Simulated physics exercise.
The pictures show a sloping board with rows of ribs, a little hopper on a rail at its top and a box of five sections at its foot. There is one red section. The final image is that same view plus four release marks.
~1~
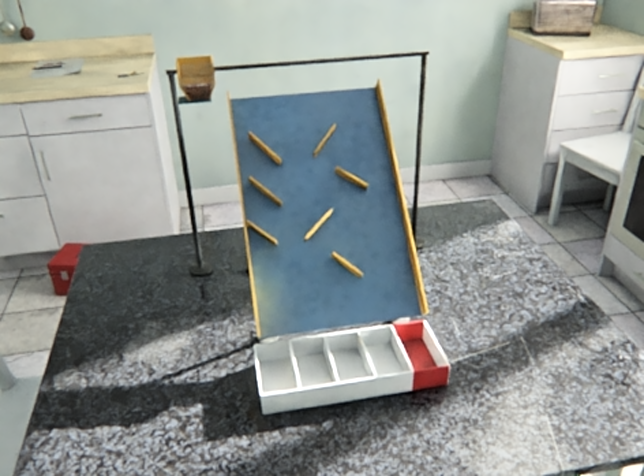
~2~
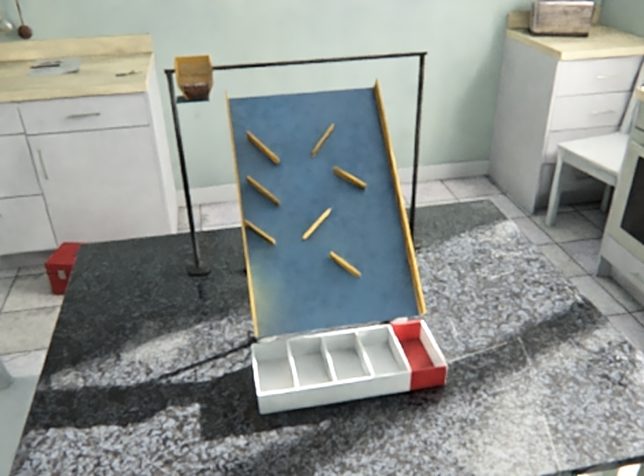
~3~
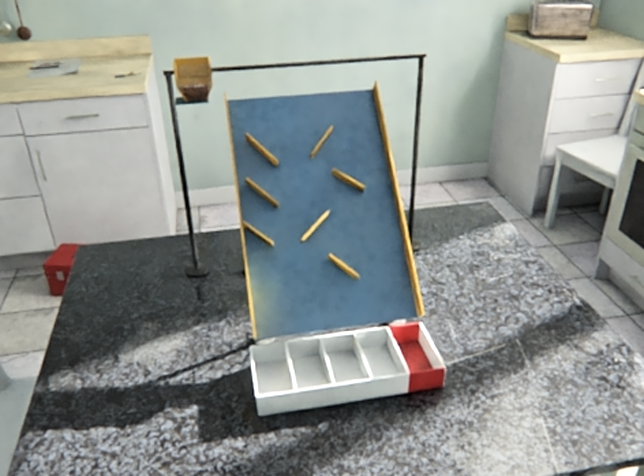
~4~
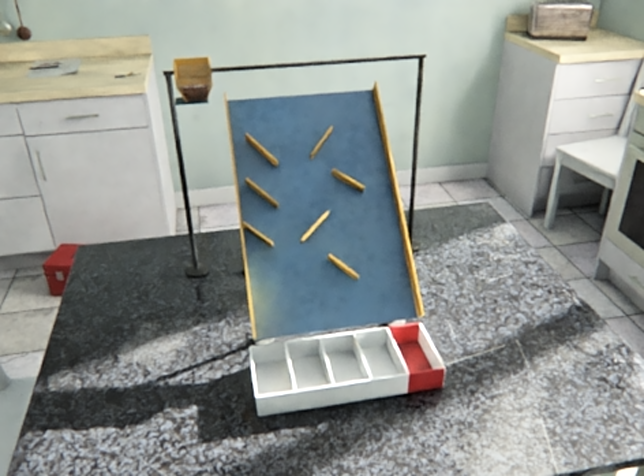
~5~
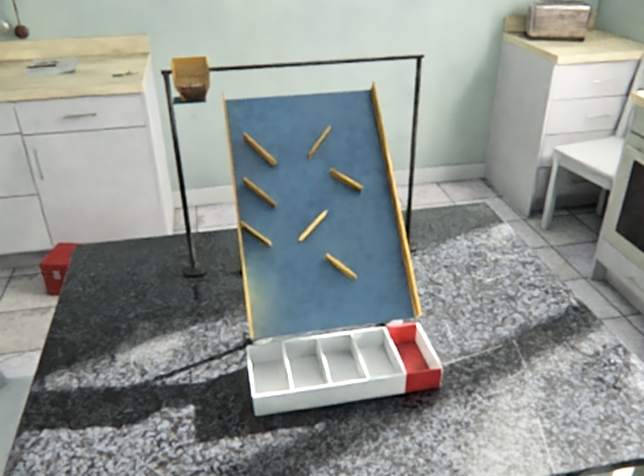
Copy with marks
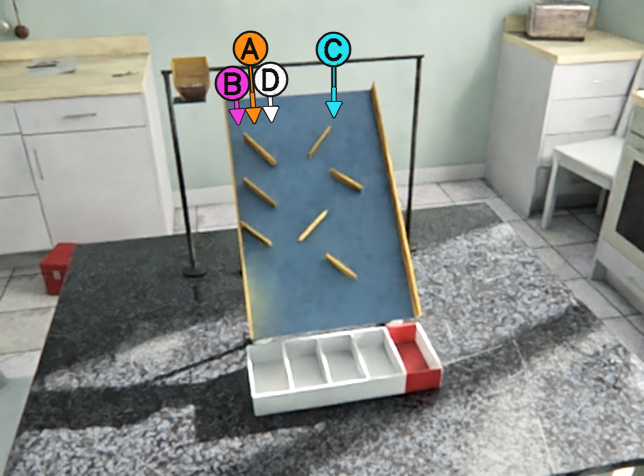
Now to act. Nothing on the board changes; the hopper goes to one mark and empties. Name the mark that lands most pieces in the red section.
C.
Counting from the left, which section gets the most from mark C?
It is the fifth one.
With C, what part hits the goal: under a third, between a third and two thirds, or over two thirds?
Over two thirds.
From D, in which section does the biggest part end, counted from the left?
The first from the left.
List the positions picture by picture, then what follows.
In the first picture, hopper (199, 91), cereal balls, door shut.
In the second picture, ribs (247, 132) to (279, 160), (313, 152) to (333, 124), (248, 176) to (280, 202).
In the third picture, ribs (333, 169) to (365, 187), (244, 222) to (273, 243), (302, 239) to (329, 211).
In the fourth picture, ribs (329, 254) to (359, 277).
In the fifth picture, red section (423, 379), number 5 of 5 from the left.
On the marked copy, mark A meets the board at (254, 117); mark B meets the board at (237, 118); mark C meets the board at (333, 111); mark D meets the board at (271, 116).
If A is chosen, about a tenth in the red section, the larger part in other sections, just a few outside the box.
If B is chosen, about a tenth in the red section, almost all in other sections.
If C is chosen, the larger part in the red section, about a tenth in other sections, about a tenth outside the box.
If D is chosen, just a few in the red section, almost all in other sections.
